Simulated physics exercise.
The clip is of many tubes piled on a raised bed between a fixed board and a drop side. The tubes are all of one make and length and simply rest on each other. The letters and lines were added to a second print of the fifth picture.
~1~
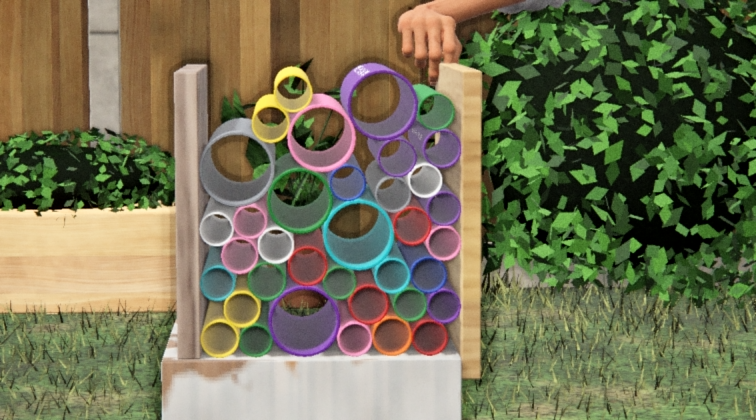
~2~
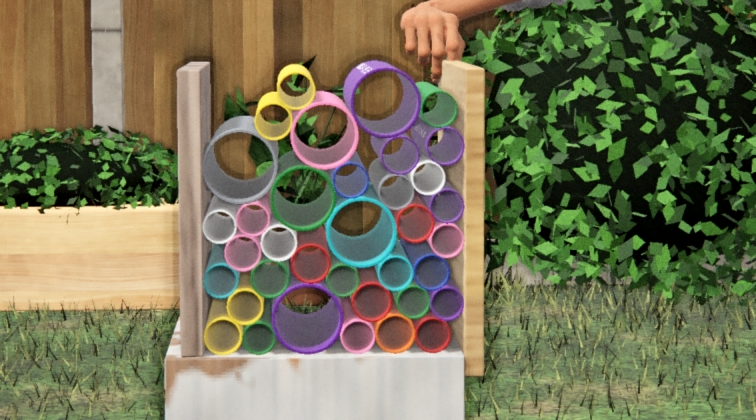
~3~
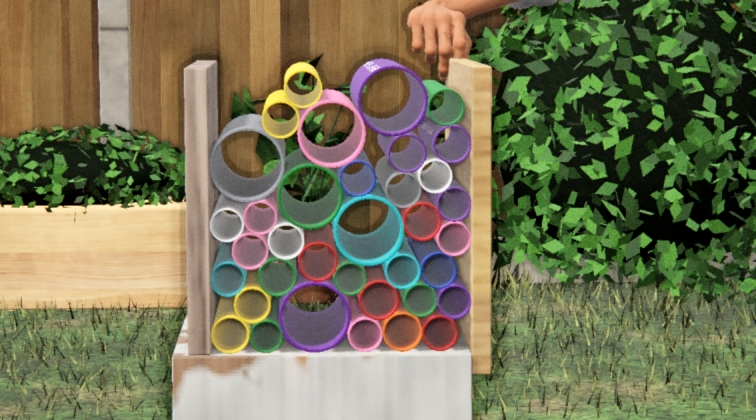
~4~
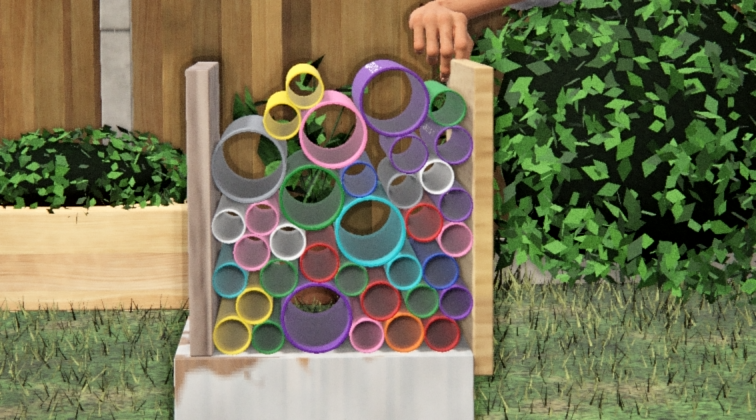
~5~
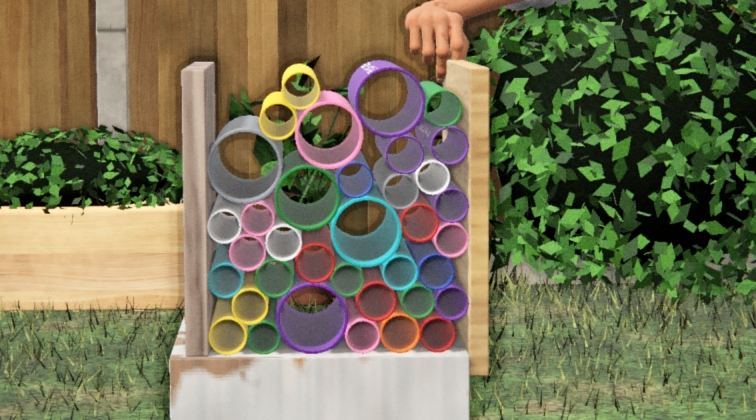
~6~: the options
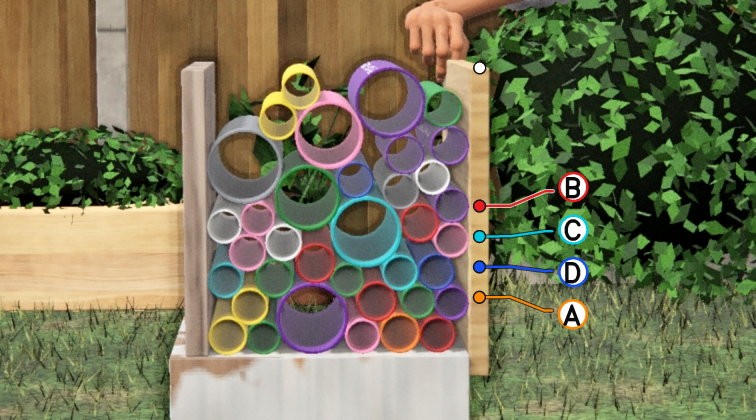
At the start, colourful open tubes of different widths sit piled between two upright wooden boards on a pale block, with a hand at the top of the right board. The pile and boards shift slightly right together, then edge back a little left, the tubes keeping their arrangement.
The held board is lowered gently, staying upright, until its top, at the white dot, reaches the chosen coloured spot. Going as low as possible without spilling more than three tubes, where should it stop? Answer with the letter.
The last mark within the limit is B.
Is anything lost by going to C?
Yes.
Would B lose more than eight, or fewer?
At B, fewer than eight.
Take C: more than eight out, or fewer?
Fewer than eight.
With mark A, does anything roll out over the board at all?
Yes, at A.
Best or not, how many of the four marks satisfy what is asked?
The number is one.
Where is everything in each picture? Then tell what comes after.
In the first picture, a yellow tube (293, 93); side board (456, 209); a yellow tube (220, 339).
In the second picture, a yellow tube (223, 336); a red tube (433, 335).
In the third picture, a green tube (350, 278); a turquoise tube (369, 231).
In the fourth picture, a white tube (288, 243); a white tube (228, 226).
In the fifth picture, a purple tube (450, 146); a yellow tube (300, 91); side board (464, 206).
On the copy, A at (479, 297); B at (480, 206); C at (479, 236); D at (479, 267); the white dot at (480, 68).
On B. First, top of the board (469, 132).
Then, top of the board (469, 204).
Finally, top of the board (469, 206), two out over the board.
By contrast, A more than three out over the board; C more than three out over the board; D more than three out over the board.
